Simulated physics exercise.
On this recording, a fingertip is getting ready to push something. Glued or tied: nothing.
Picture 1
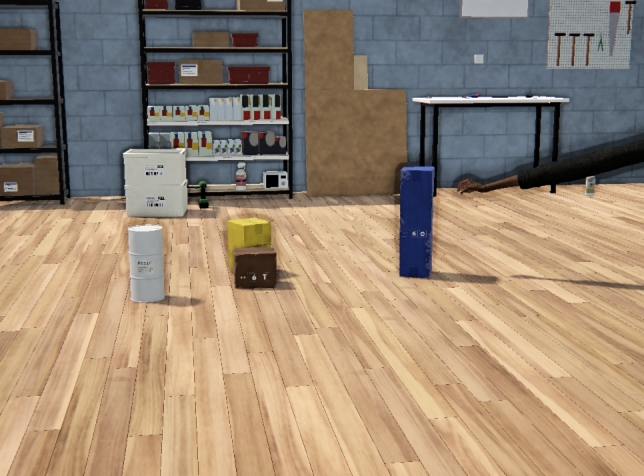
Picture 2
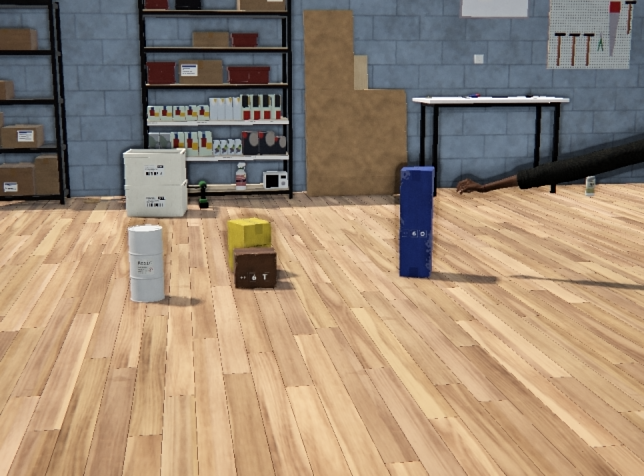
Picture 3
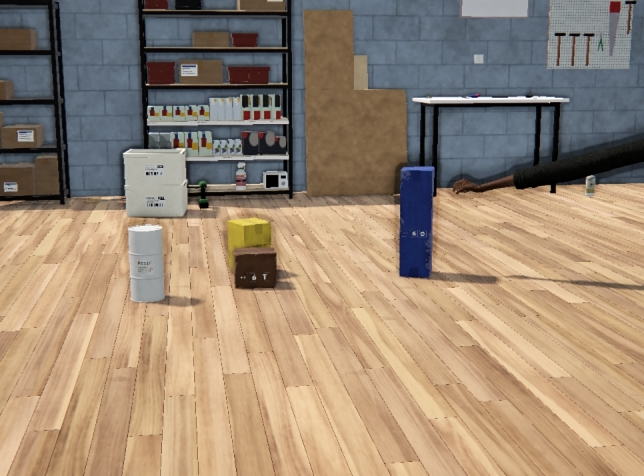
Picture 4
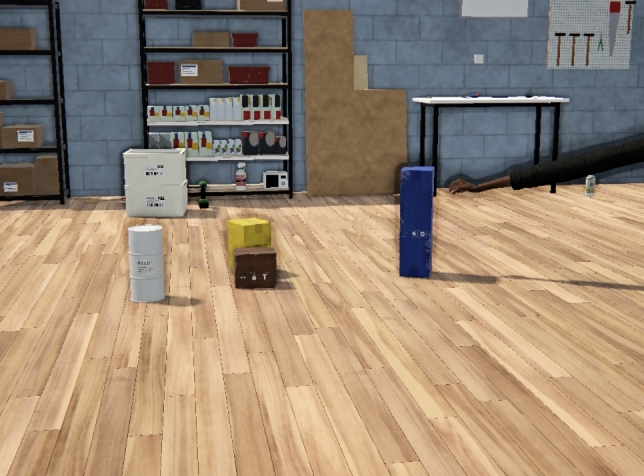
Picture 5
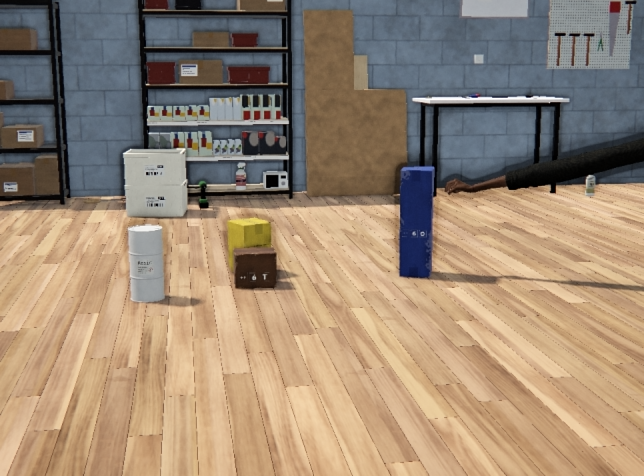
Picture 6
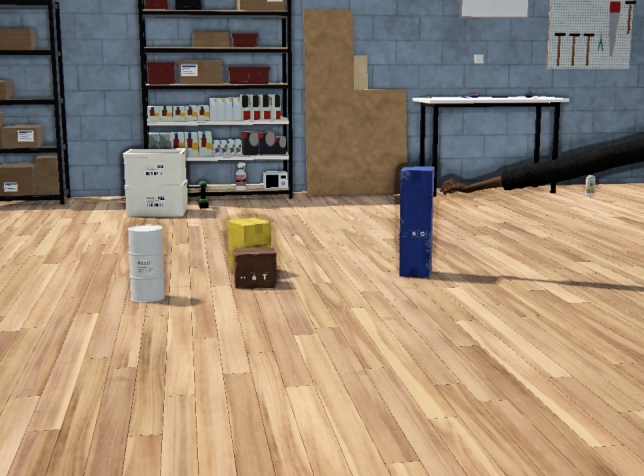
A dark-sleeved arm reaching in from the right, its hand edging slightly left near a still, upright blue box on a wooden floor.
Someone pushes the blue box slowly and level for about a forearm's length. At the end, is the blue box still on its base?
No.
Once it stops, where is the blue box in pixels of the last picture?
Near pixel (342, 256).
Then, 0.90 s past the last view, blue box rocked 23° from its first pose near (395, 219).
Then, 1.30 s past the last view, blue box rocked 70° from its first pose near (357, 240).
Finally, down or leaning hard on the floor, blue box. Final places as the last picture's camera would see them, blue box near (342, 256).
